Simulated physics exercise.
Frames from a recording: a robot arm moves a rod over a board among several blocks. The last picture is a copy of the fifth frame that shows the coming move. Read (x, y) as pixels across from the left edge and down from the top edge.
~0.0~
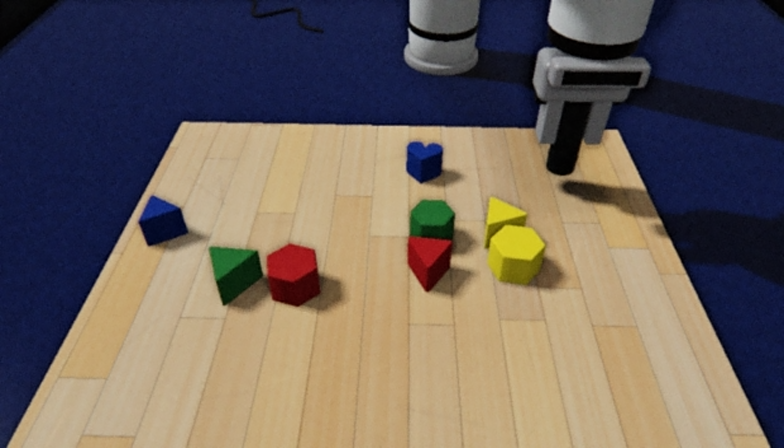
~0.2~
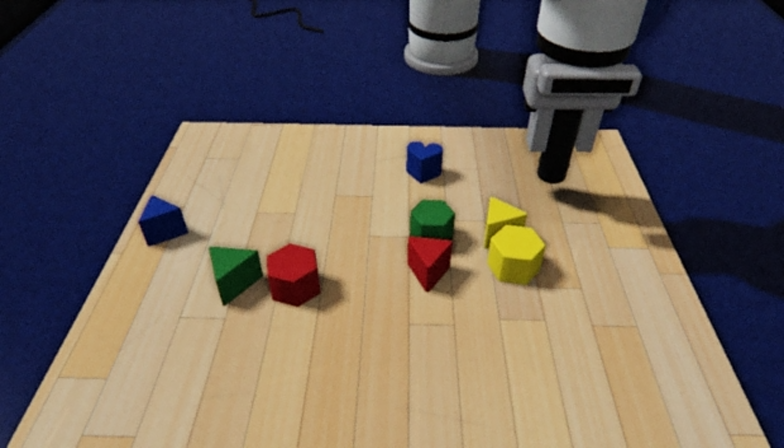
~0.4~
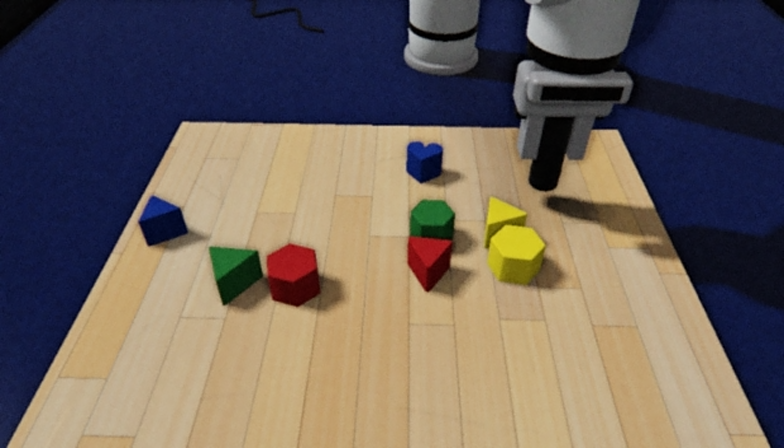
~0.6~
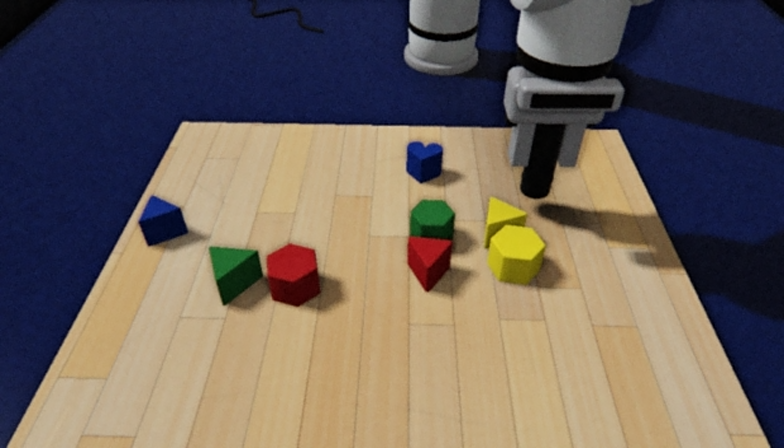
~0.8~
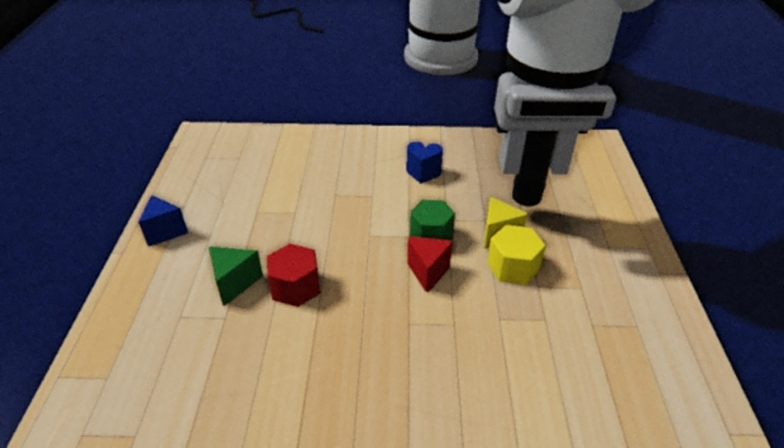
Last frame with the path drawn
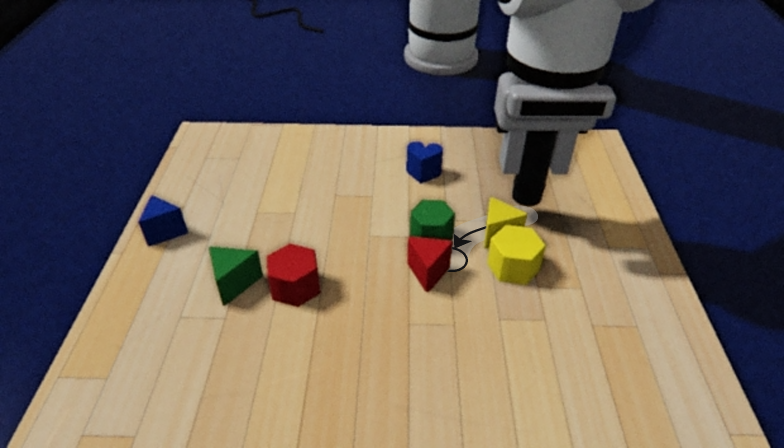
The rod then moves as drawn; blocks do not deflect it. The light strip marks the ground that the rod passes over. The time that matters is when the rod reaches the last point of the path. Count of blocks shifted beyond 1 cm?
I expect two blocks to be moved by more than 1 cm.
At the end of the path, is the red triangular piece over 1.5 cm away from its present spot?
I'd say no.
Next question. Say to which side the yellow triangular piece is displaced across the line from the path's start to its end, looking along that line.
The answer is left: Facing from the path's start to its end, that's where the yellow triangular piece shifts.
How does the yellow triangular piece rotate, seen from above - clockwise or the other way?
Looking from above, the answer is counterclockwise.
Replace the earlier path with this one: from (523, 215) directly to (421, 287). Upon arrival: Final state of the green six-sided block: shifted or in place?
It barely shifts, if at all.
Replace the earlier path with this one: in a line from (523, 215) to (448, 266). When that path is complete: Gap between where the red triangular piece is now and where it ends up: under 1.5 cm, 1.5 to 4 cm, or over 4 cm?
The 1.5 to 4 cm band.
The drawn path runs from (523, 215) through (494, 225) and (464, 236) to (451, 259).
What follows on the original path. One third of the way, rod (496, 208); yellow triangular piece (492, 218), turned 25° anticlockwise.
Two thirds of the way, rod (466, 219); green six-sided block (430, 212); yellow triangular piece (478, 231), turned 60° anticlockwise.
At the end, rod (453, 242); red triangular piece (428, 250), turned 15° clockwise; green six-sided block (421, 217), turned 40° clockwise; yellow triangular piece (480, 247), turned 95° anticlockwise; yellow six-sided block not moved.
